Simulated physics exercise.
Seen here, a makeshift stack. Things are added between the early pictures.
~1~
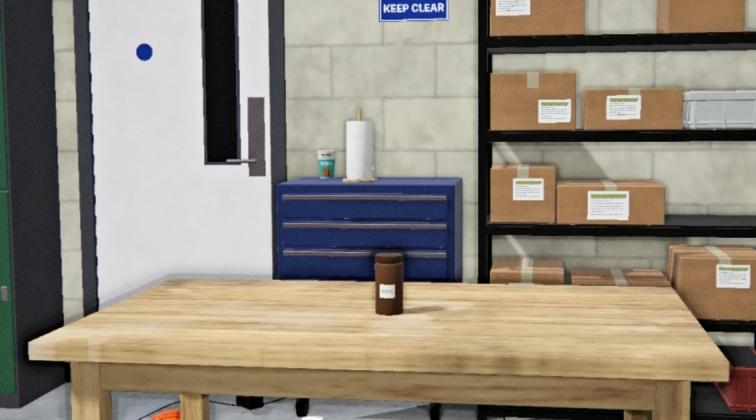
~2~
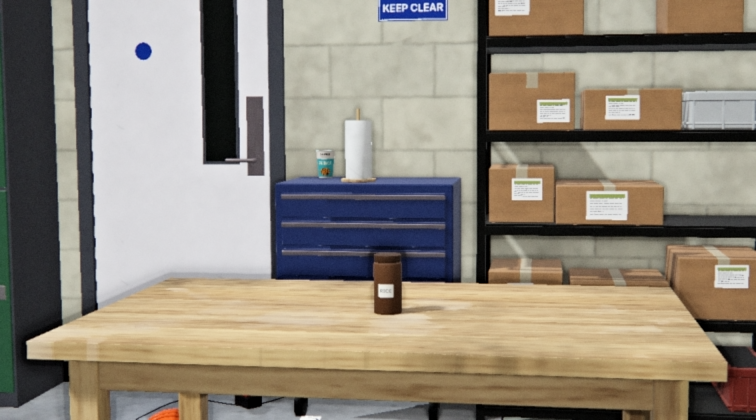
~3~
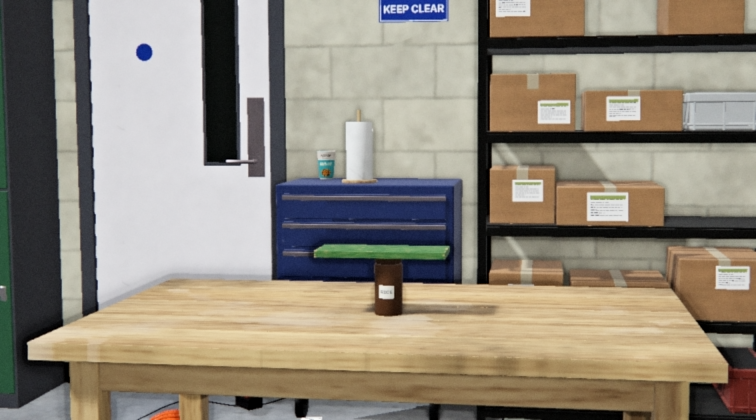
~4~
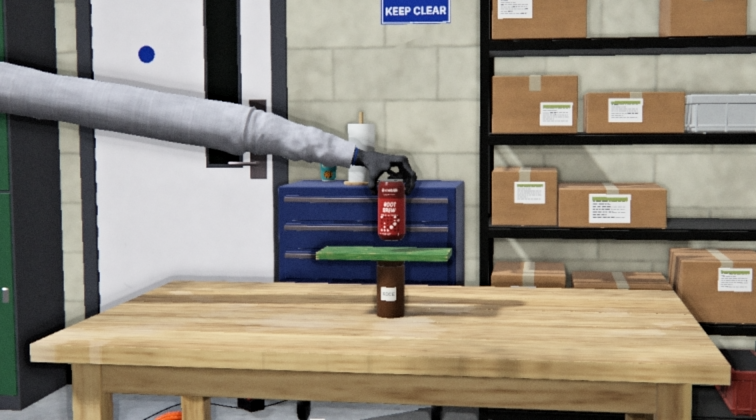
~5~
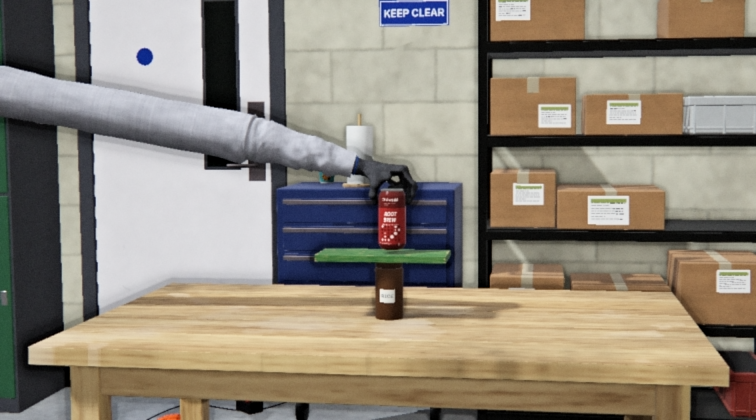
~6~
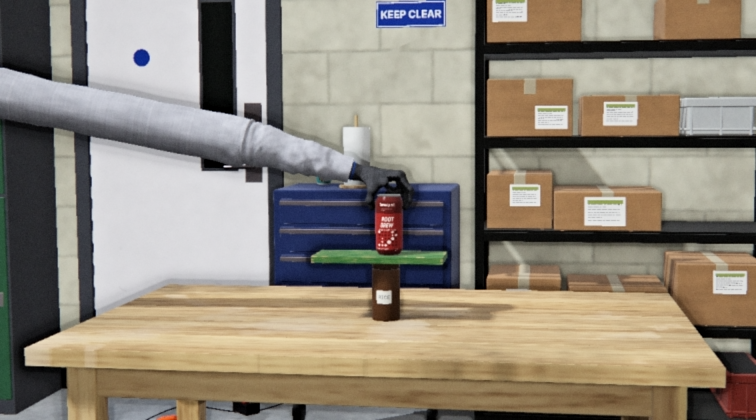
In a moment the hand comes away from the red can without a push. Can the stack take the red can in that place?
Outcome: The stack keeps its balance.
Then, 0.20 s later than the last frame, all is still.
Then, 0.60 s later than the last frame, red can resting near (389, 225).
When it is over, all 3 as before. End places, in pixels of the last picture, red can near (389, 225). The stack holds.
